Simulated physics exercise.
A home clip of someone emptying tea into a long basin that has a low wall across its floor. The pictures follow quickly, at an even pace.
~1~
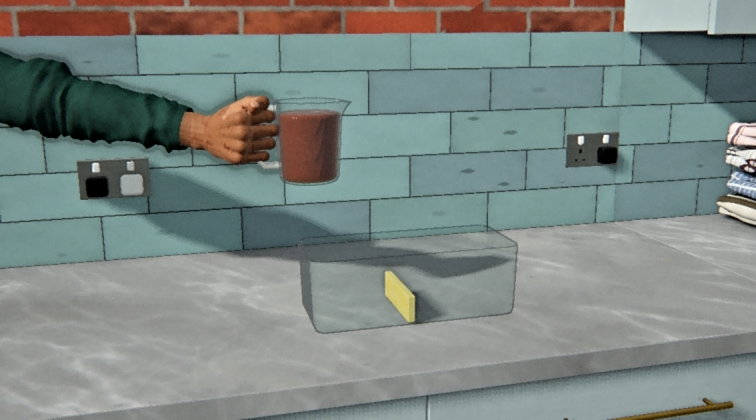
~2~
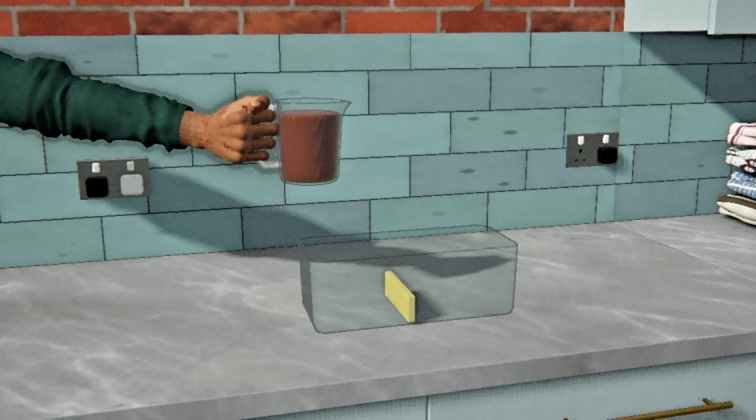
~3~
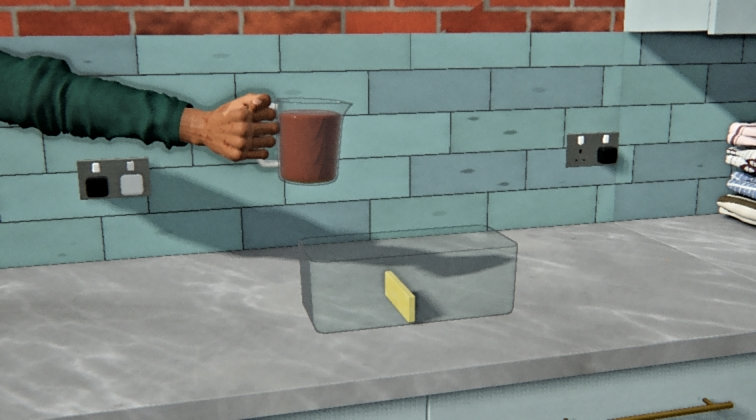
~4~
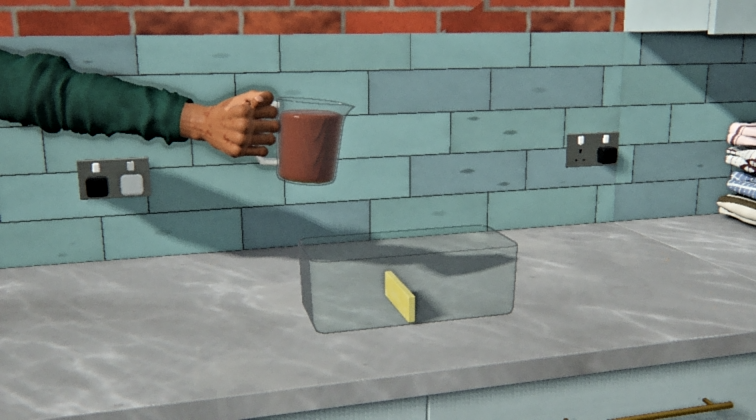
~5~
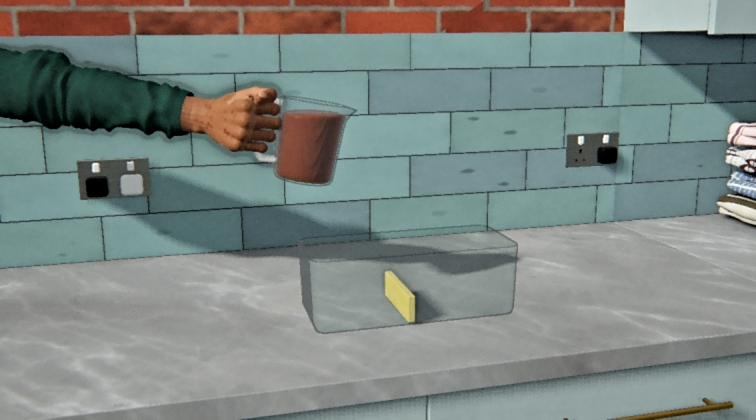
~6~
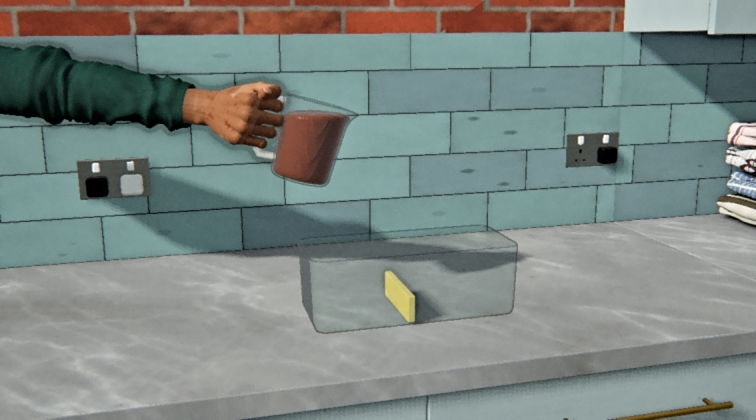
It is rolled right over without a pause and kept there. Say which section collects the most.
The right part.
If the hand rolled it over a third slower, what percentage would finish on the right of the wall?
Close to 65 per cent.
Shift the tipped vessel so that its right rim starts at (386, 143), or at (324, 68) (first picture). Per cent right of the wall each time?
First some 95, then 10 per cent.
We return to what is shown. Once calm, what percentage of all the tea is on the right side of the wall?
Near 65 %.
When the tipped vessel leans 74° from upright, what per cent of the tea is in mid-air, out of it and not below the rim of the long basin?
Near 20 %.
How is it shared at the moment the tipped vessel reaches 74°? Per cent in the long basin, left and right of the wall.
Left about 0, right about 5.
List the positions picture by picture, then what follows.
In the first frame, tilt 0°; pouring edge (351, 101); surface from (275, 114) to (340, 112); the long basin's rim runs from (305, 251) to (502, 236); the wall's top is at (399, 284).
In the second frame, tilt 1°; pouring edge (352, 101); surface from (276, 114) to (340, 112).
In the third frame, tilt 3°; pouring edge (353, 103); surface from (277, 113) to (341, 113).
In the fourth frame, tilt 6°; pouring edge (355, 105); surface from (278, 113) to (343, 113).
In the fifth frame, tilt 10°; pouring edge (357, 109); surface from (280, 114) to (346, 114).
In the sixth frame, tilt 16°; pouring edge (360, 114); surface from (282, 114) to (349, 115).
A moment on, the tilt is 74° and 76 per cent is still to pour, 0 is left of the wall and 3 right of it.
Next, the tilt is 100° and 27 per cent is still to pour, 9 is left of the wall and 40 right of it.
Then the tilt is 101° and 4 per cent is still to pour, 26 is left of the wall and 64 right of it.
Later the tilt is 101° and 0 per cent is still to pour, 34 is left of the wall and 64 right of it.
At rest 34 per cent lies left of the wall, 64 right of it and 1 outside.
